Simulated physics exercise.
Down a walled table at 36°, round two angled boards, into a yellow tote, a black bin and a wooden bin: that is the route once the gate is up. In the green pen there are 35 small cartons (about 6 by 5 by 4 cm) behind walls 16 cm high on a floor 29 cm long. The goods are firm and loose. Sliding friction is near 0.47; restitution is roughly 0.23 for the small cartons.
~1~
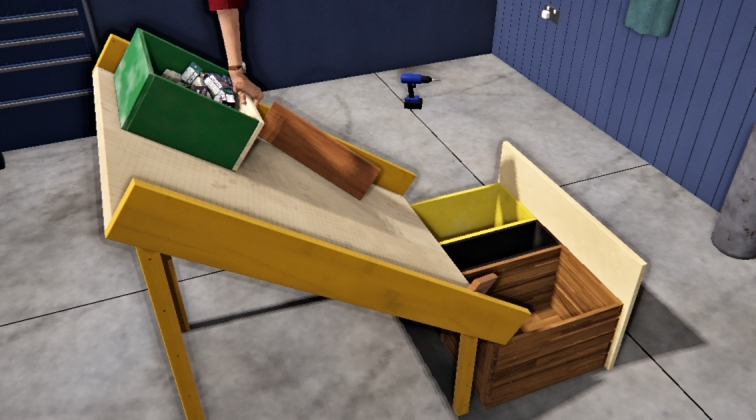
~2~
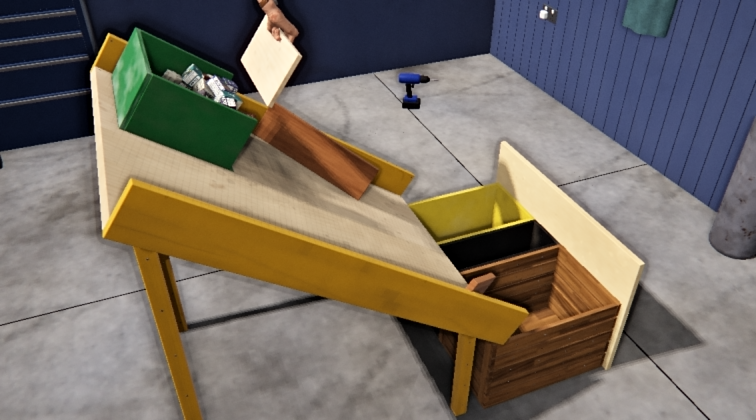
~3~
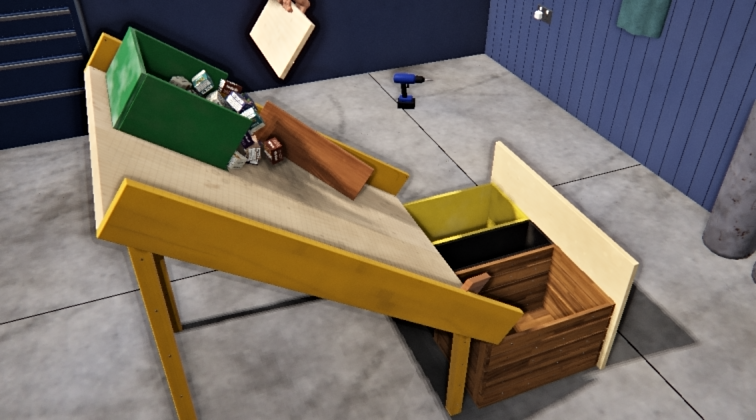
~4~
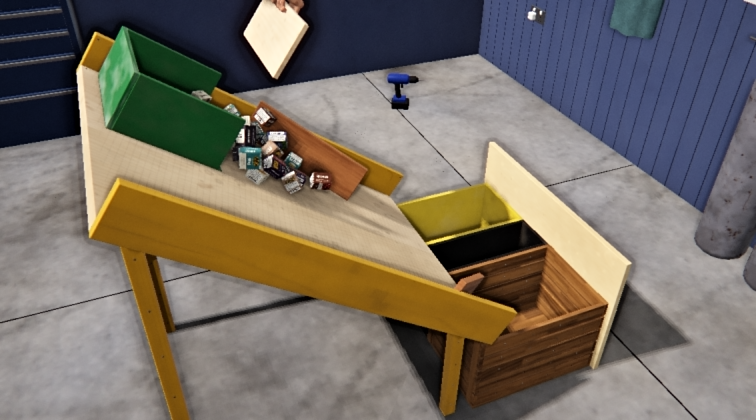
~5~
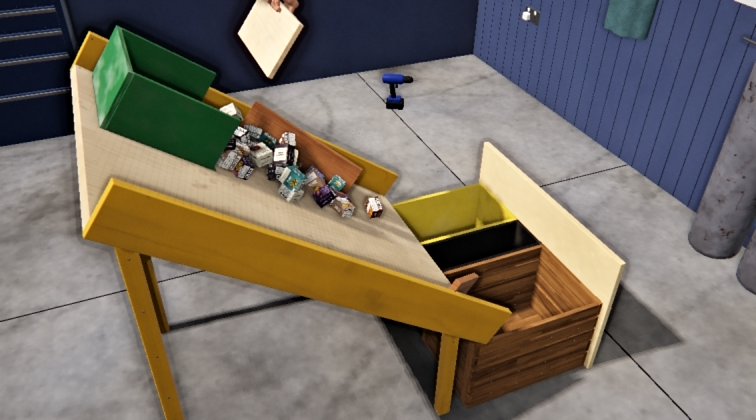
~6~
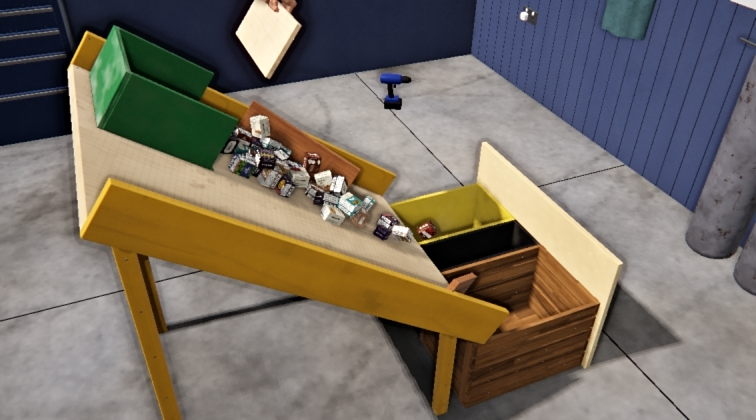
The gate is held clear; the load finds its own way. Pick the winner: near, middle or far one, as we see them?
Look in the middle one, the black bin.
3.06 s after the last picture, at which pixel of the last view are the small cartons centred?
Near (487, 295).
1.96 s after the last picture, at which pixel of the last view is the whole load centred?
Around (488, 295).
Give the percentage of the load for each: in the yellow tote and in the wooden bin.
About 15 and 25 per cent.
Then, 0.49 s after the last picture, 1 in the yellow tote, 7 in the black bin, 5 in the wooden bin, 16 on the slope and 6 in the air.
Then, 1.10 s after the last picture, 2 in the yellow tote, 19 in the black bin, 9 in the wooden bin, 4 on the slope and 1 in the air.
Then, 1.96 s after the last picture, 4 in the yellow tote, 21 in the black bin, 9 in the wooden bin and 1 on the slope.
Final count (3.06 s after the last picture), 5 in the yellow tote, 21 in the black bin and 9 in the wooden bin.
